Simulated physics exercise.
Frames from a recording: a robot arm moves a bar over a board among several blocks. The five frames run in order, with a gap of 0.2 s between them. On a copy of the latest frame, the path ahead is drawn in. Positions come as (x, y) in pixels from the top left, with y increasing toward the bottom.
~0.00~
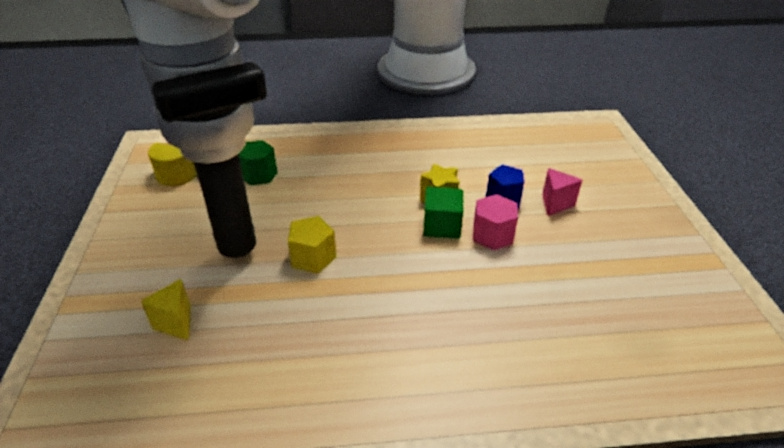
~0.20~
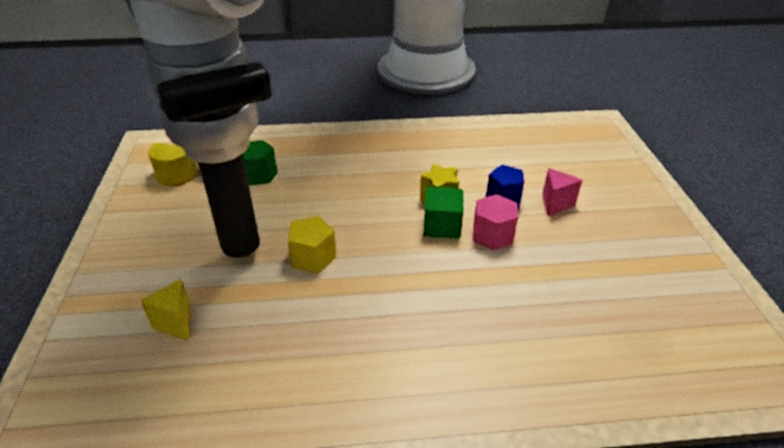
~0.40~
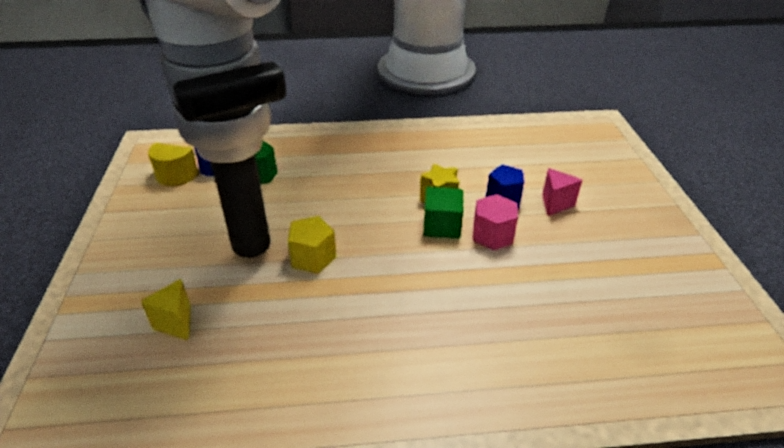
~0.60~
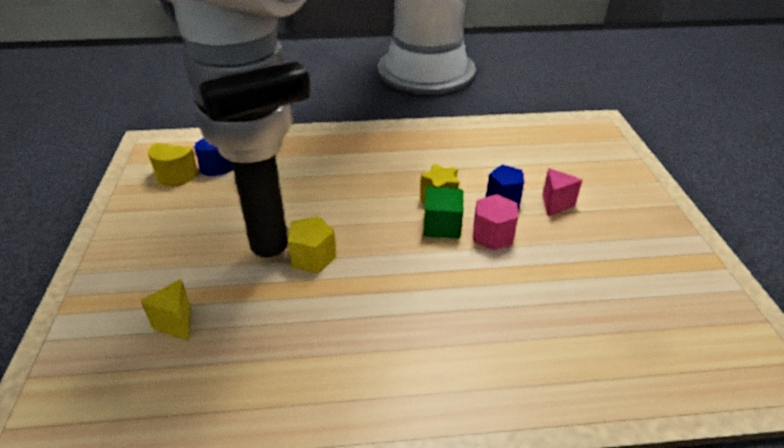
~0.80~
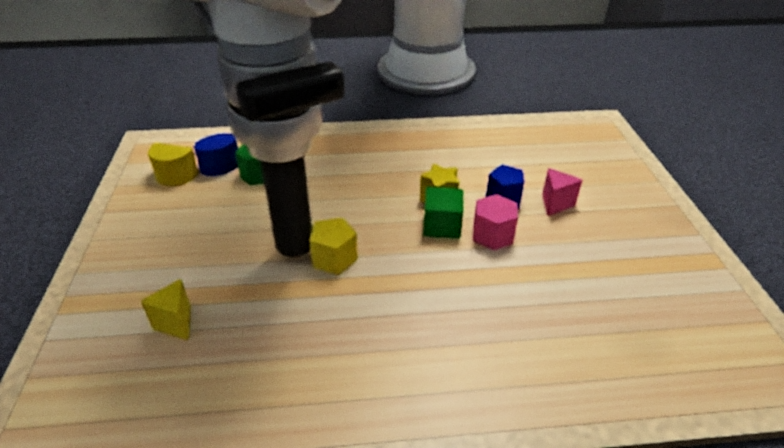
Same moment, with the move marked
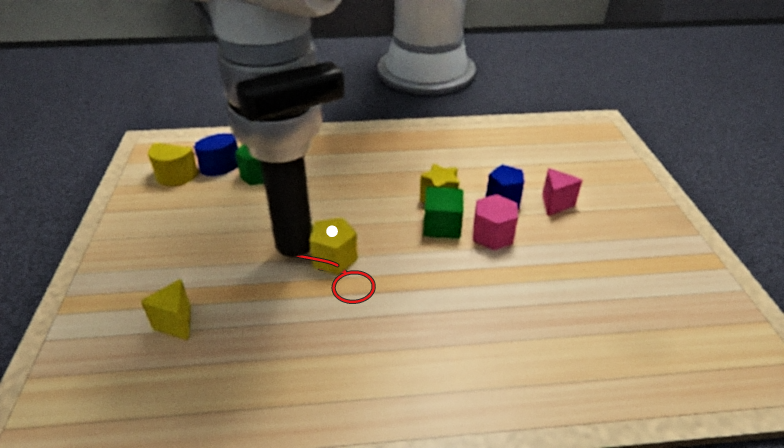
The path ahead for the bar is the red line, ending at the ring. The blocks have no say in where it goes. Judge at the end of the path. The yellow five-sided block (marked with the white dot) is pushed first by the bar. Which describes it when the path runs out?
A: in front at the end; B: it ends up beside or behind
B - it ends up beside or behind.
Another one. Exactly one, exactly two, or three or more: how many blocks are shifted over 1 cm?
1.
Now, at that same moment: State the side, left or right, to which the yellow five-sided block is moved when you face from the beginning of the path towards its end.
Toward the left.
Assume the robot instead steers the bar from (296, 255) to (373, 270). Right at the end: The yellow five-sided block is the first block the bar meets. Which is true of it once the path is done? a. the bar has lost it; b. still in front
Correct choice: B.
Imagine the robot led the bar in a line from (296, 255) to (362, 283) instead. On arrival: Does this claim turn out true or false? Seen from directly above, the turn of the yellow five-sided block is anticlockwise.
That statement is accurate.
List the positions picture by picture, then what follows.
Bar tip (237, 246); block tops, yellow five-sided block (310, 230), in the first picture.
Bar (241, 246); blocks unchanged, in the second picture.
Bar (252, 246); blocks unchanged, in the third picture.
Bar (270, 245); blocks unchanged, in the fourth picture.
Bar (295, 245); yellow five-sided block (332, 231), in the fifth picture.
Path on the board, from (296, 255) by way of (321, 260) and (343, 269) to (354, 287); the dot is on the yellow five-sided block.
On the path given first. Halfway along, bar (332, 253); yellow five-sided block (372, 236), turned 15° anticlockwise.
At the end, bar (353, 276); yellow five-sided block (386, 239), turned 25° anticlockwise.
